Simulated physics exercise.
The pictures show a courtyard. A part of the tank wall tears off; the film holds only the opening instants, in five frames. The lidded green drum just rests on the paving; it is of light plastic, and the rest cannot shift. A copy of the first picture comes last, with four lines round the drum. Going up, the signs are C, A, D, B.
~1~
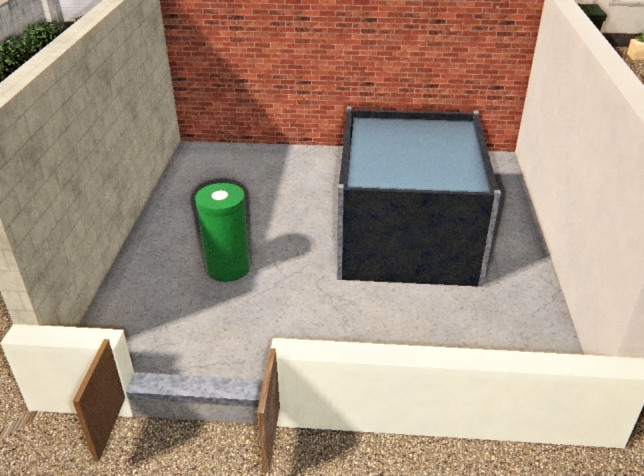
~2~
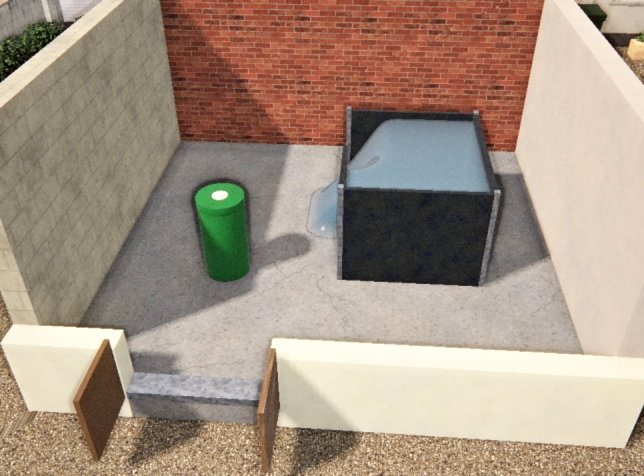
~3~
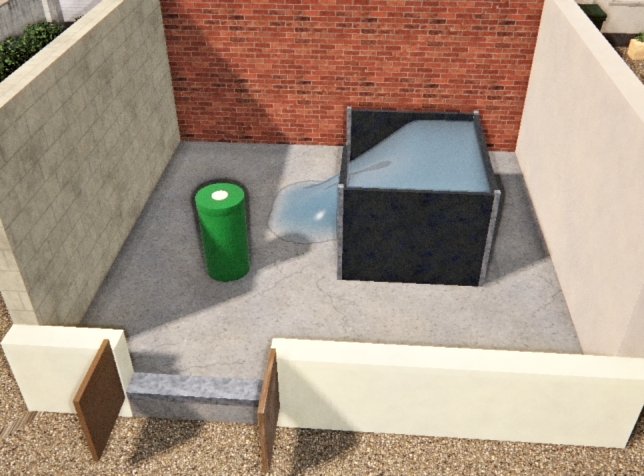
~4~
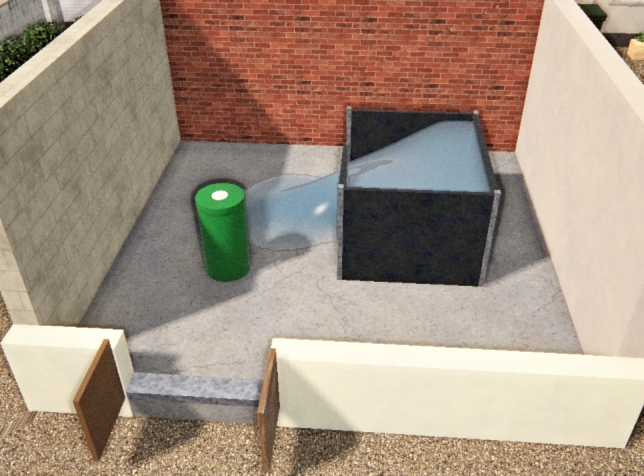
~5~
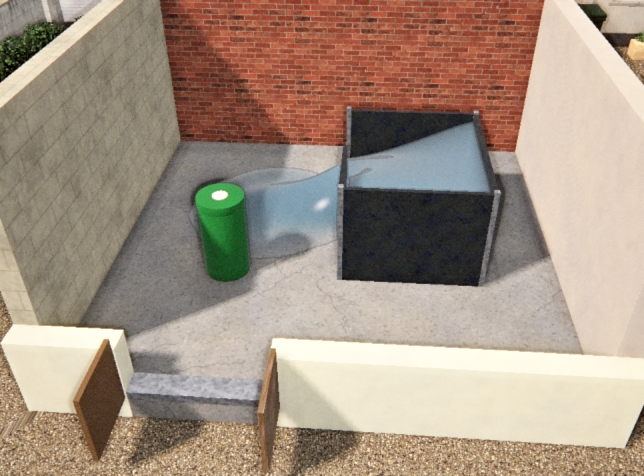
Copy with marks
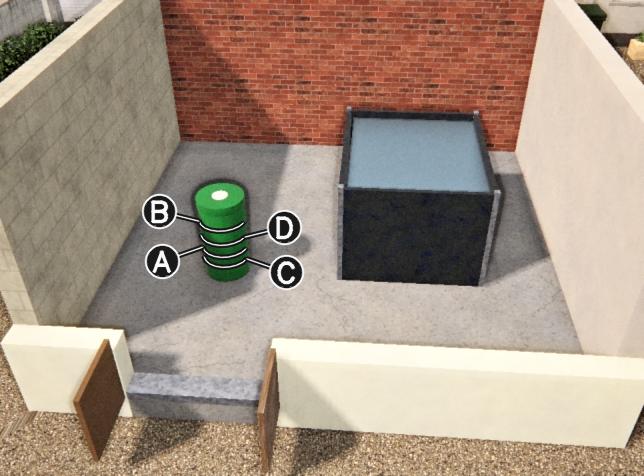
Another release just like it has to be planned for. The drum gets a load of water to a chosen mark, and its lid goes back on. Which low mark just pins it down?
Use mark C.
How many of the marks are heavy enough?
All four.
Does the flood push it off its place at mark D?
No.
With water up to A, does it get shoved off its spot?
No.
In white, A at (221, 257); B at (217, 231); C at (222, 267); D at (219, 245); from the bottom up C, A, D, B.
For mark A, it does not move.
For mark B, it does not move.
For mark C, it does not move.
For mark D, it does not move.
